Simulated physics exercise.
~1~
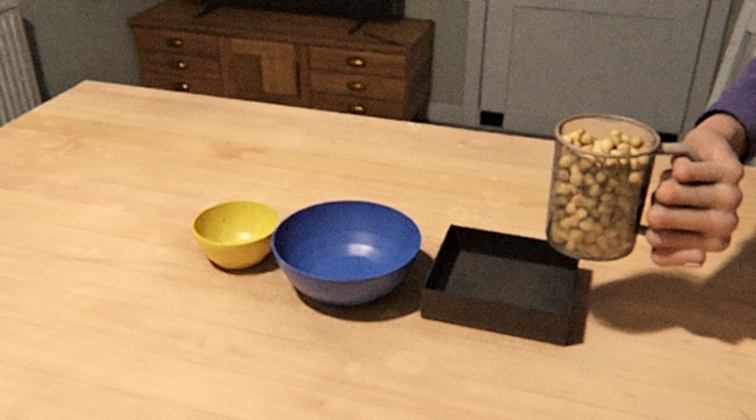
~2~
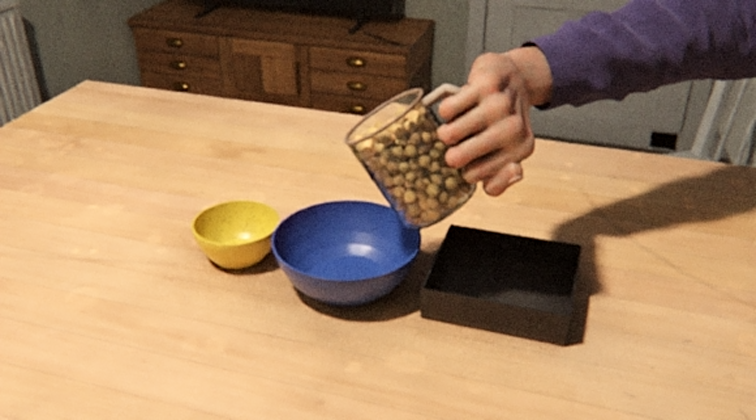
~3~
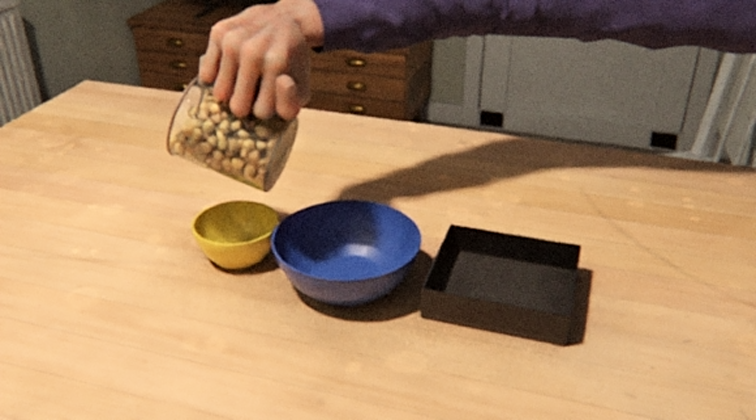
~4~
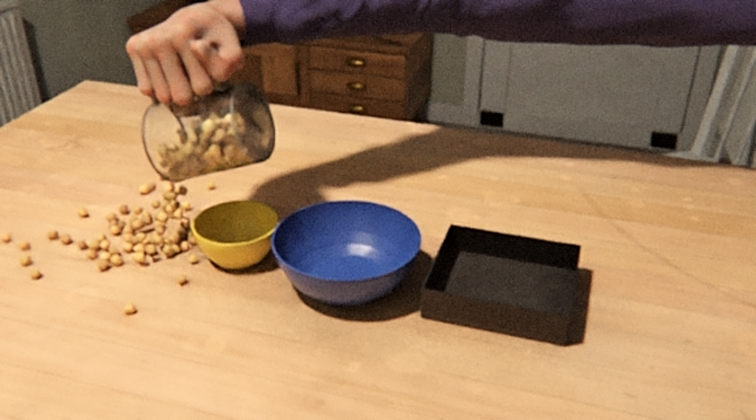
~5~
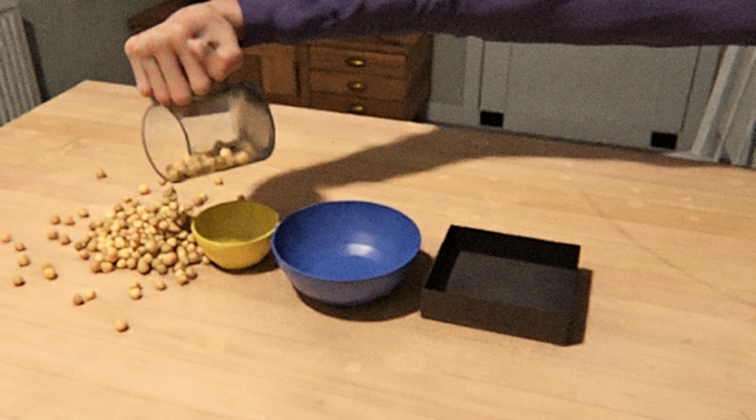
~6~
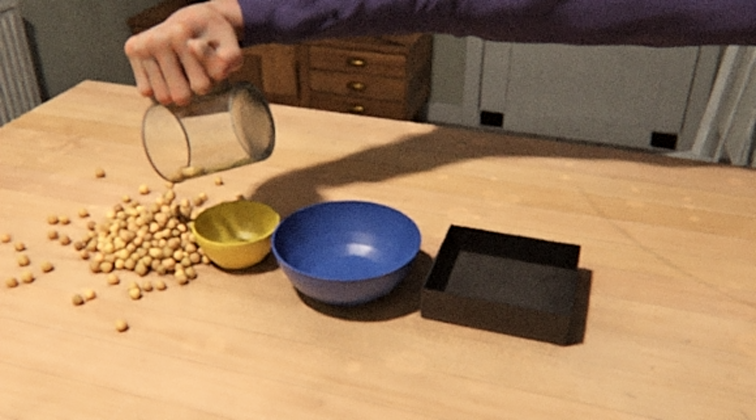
A clear cup full of dried chickpeas, held by a hand in a purple sleeve, starts upright above the right side of a wooden table. Below it sit a yellow bowl, a blue bowl and a black tin. The hand carries the cup left, tilting it as it passes over the blue bowl and then above the yellow one. Past the yellow bowl, chickpeas spill out onto the bare tabletop. The cup stays tipped there as the pile grows and stray pieces scatter. Finally the cup looks all but empty, with the chickpeas heaped left of the empty containers.
